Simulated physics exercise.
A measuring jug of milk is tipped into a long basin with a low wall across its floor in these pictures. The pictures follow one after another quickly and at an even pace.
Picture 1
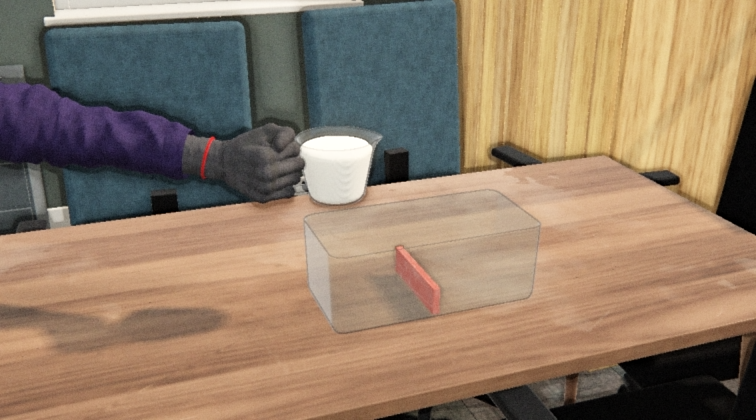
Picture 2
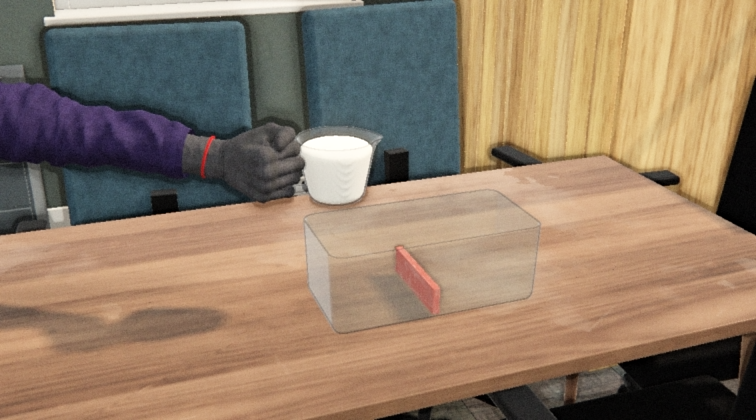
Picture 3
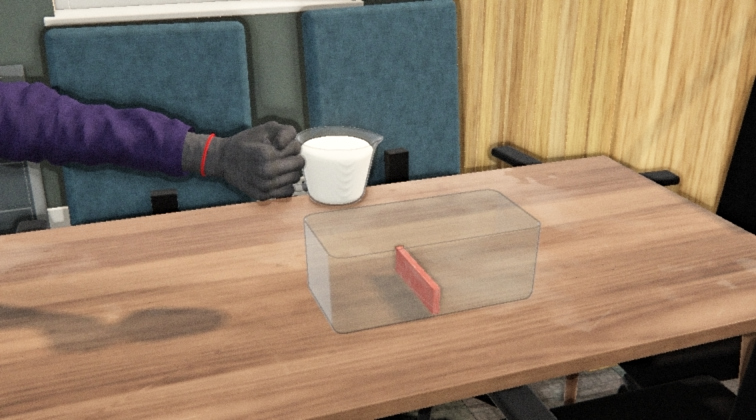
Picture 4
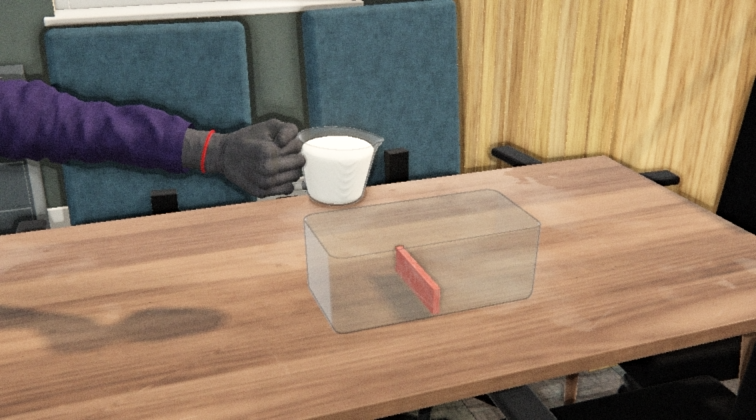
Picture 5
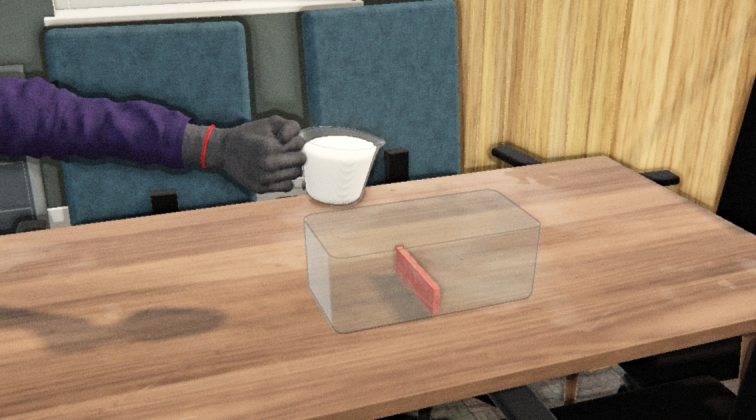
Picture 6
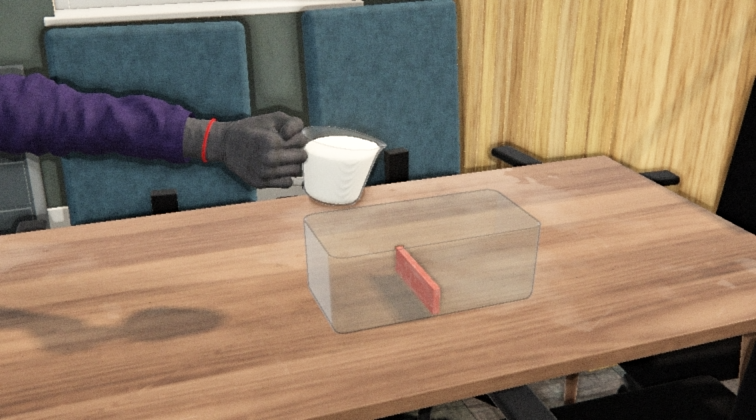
A gloved hand at the end of a purple sleeve, reaching in from the left, holds a clear measuring jug of milk upright, then slowly tilts it slightly rightward. The view, fixed and looking down a little, shows a wooden table before blue chairs and a pale wood wall. On the table sits a clear long basin with a low red wall across its floor, both staying still.
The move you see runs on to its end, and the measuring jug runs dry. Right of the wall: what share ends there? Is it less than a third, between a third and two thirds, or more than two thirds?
I predict a middling amount ends up right of the wall, one third up to two thirds.
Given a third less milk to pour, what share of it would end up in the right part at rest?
Estimate: Around 10 per cent.
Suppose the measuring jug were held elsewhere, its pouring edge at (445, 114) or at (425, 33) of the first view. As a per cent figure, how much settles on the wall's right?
The first start yields 95 per cent, the second 90 per cent.
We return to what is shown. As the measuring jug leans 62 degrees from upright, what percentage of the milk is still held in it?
About 65 per cent.
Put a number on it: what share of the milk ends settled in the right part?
About 45 per cent.
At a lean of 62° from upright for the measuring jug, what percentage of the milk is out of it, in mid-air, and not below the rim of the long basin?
I'd say some 20 per cent.
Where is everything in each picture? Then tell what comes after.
In the first frame, it leans 0°; its right rim is at (381, 134); the milk meets the walls at (300, 150) and (369, 142); the long basin's rim runs from (316, 238) to (518, 207); the wall's top is at (417, 268).
In the second frame, it leans 0°; its right rim is at (382, 135); the milk meets the walls at (300, 150) and (370, 142).
In the third frame, it leans 2°; its right rim is at (382, 136); the milk meets the walls at (301, 150) and (370, 143).
In the fourth frame, it leans 4°; its right rim is at (383, 137); the milk meets the walls at (302, 149) and (371, 143).
In the fifth frame, it leans 7°; its right rim is at (384, 140); the milk meets the walls at (303, 150) and (373, 143).
In the sixth frame, it leans 11°; its right rim is at (386, 143); the milk meets the walls at (304, 150) and (376, 143).
A moment on, the measuring jug is tipped part way and 66 per cent is still to pour, 5 is left of the wall and 9 right of it.
Next, the measuring jug is tipped on its side and 12 per cent is still to pour, 38 is left of the wall and 41 right of it.
Then the measuring jug is tipped right over and 0 per cent is still to pour, 57 is left of the wall and 42 right of it.
Later the measuring jug is tipped right over and 0 per cent is still to pour, 57 is left of the wall and 43 right of it.
At rest 57 per cent lies left of the wall, 42 right of it and 0 outside.
